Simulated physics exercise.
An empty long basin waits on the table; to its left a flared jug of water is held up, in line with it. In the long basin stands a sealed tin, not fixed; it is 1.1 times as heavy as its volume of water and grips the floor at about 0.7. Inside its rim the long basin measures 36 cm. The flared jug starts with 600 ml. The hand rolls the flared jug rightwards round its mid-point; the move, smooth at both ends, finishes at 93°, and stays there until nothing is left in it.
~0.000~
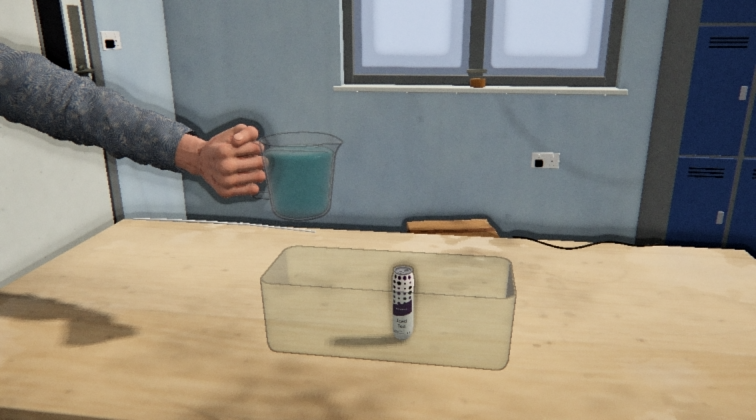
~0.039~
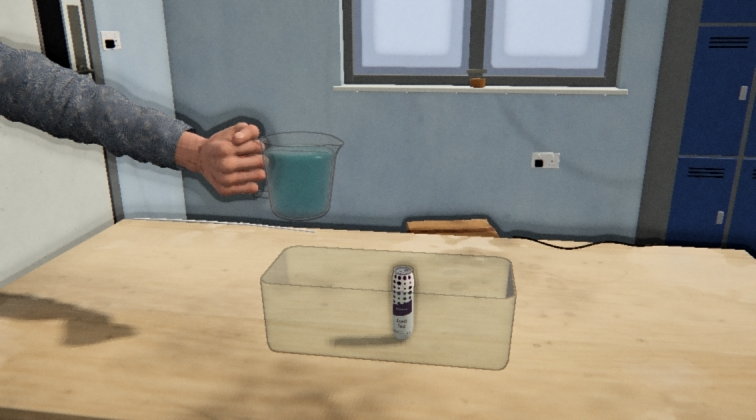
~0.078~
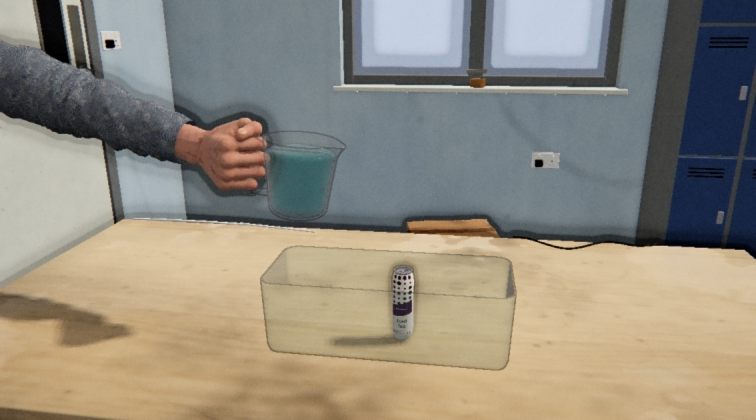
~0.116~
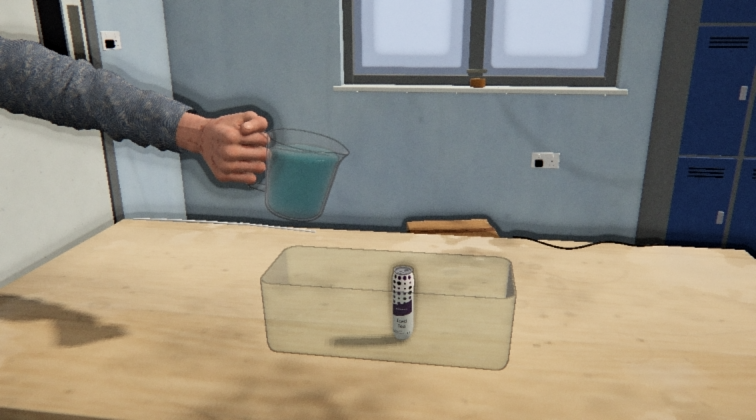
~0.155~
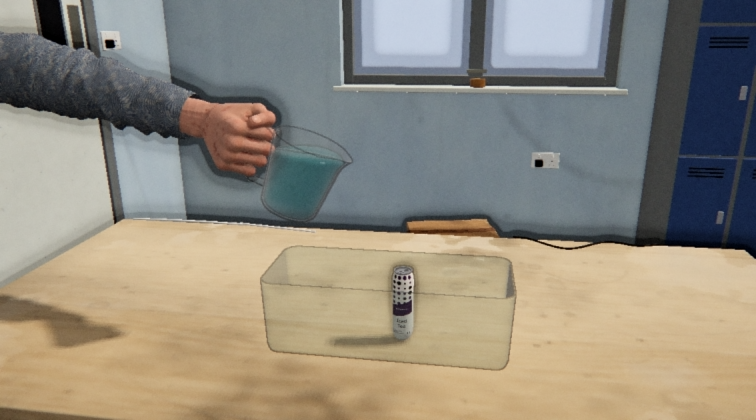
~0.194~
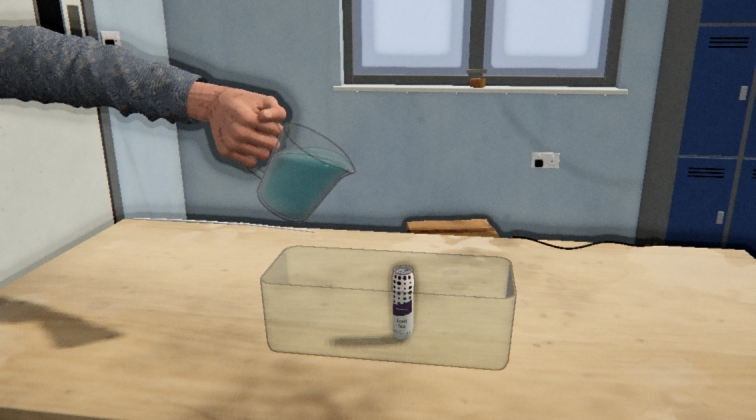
On a wooden table, a hand tilts a jug of blue-green liquid rightwards above a clear basin.
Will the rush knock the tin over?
It falls.
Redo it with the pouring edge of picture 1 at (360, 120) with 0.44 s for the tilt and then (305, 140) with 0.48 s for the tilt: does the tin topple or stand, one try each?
First it keeps standing; then it stays up.
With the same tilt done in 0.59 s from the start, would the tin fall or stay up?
The tin goes over.
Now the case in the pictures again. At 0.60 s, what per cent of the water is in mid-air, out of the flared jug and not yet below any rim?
Near 18 in a hundred.
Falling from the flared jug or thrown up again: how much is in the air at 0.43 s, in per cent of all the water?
Some 32 per cent.
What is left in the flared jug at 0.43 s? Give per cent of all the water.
About 52 per cent.
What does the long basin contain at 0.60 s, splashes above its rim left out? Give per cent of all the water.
Near 62 in a hundred.
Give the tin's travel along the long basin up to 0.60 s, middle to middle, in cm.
Some 2 cm.
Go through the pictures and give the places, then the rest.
In the first frame, it leans 0°; its right rim is at (343, 142); the water meets the walls at (266, 149) and (335, 151); the long basin's rim runs from (274, 264) to (513, 278); the tin's top is at (403, 273).
In the second frame, it leans 2°; its right rim is at (344, 143); the water meets the walls at (267, 148) and (336, 152).
In the third frame, it leans 6°; its right rim is at (346, 147); the water meets the walls at (269, 147) and (337, 154).
In the fourth frame, it leans 13°; its right rim is at (350, 153); the water meets the walls at (272, 147) and (341, 156).
In the fifth frame, it leans 22°; its right rim is at (353, 161); the water meets the walls at (275, 149) and (346, 158).
In the sixth frame, it leans 33°; its right rim is at (355, 172); the water meets the walls at (272, 161) and (353, 165).
After 0.43 s the tilt is 91° and 53 per cent is still to pour; the tin stands where it began.
After 0.60 s the tilt is 93° and 19 per cent is still to pour; the tin stands 2 cm from where it began.
After 0.78 s the tilt is 93° and 6 per cent is still to pour; the tin lies on its side.
After 0.98 s the tilt is 93° and 2 per cent is still to pour; the tin lies on its side.
In the end the tin lies on its side.
